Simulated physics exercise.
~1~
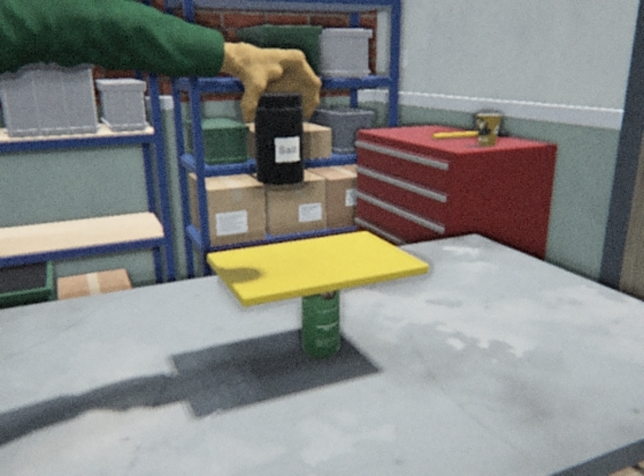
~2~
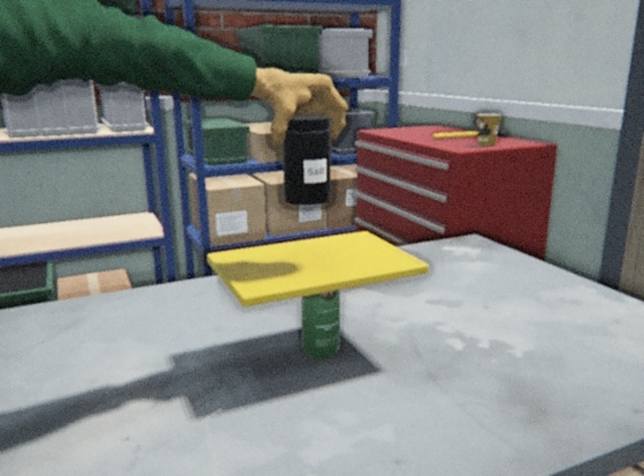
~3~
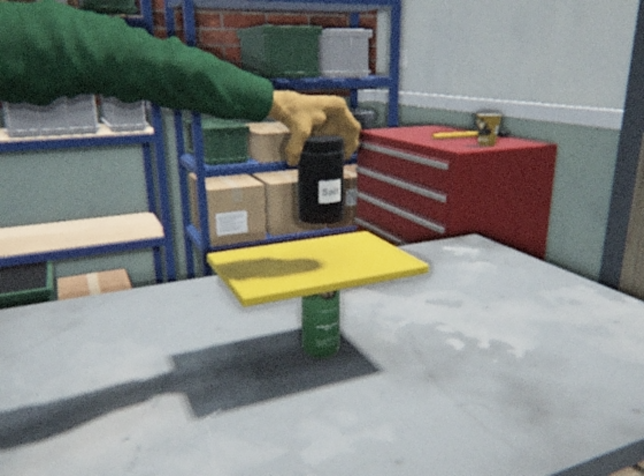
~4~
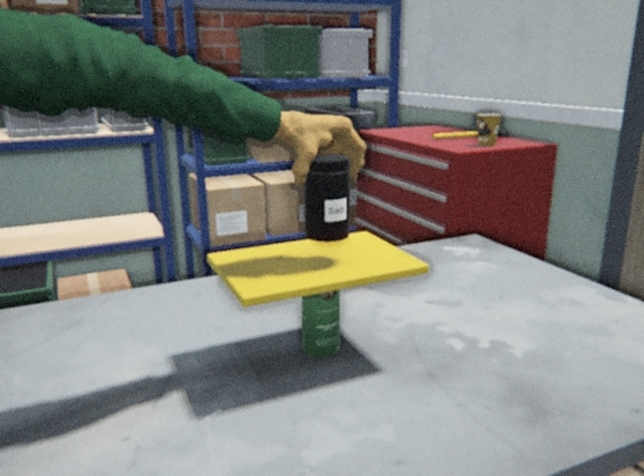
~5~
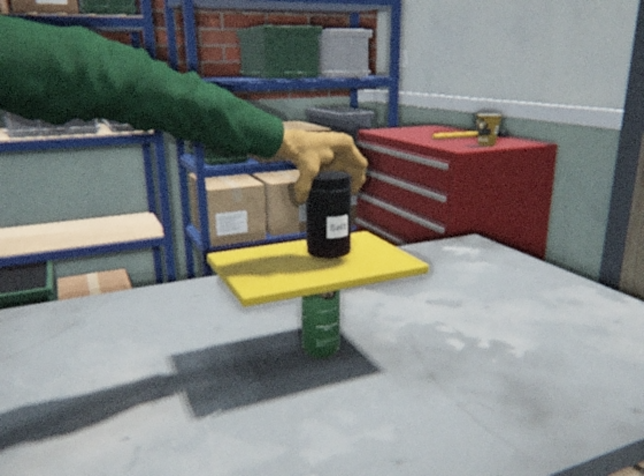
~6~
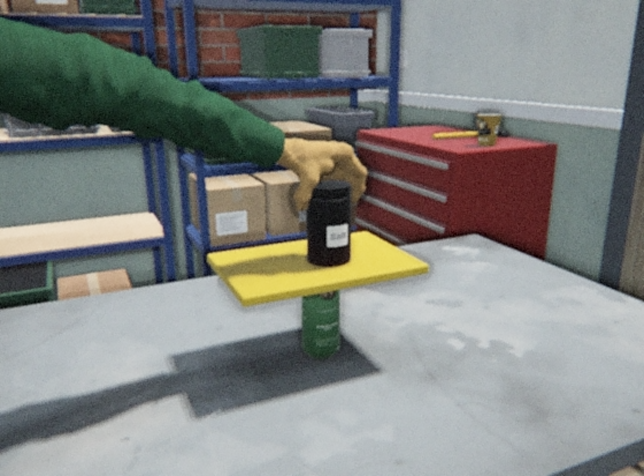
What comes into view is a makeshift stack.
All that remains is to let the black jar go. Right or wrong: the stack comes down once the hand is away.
Wrong, it stays balanced.
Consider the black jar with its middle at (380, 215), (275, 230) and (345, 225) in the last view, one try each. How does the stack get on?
Topples, topples, stands firm.
Then, 0.70 s after the last picture, nothing has stirred.
Then, 1.70 s after the last picture, black jar resting near (329, 224).
At rest, all 3 in place. Seen from the same camera at the end, black jar near (329, 224). The stack holds.
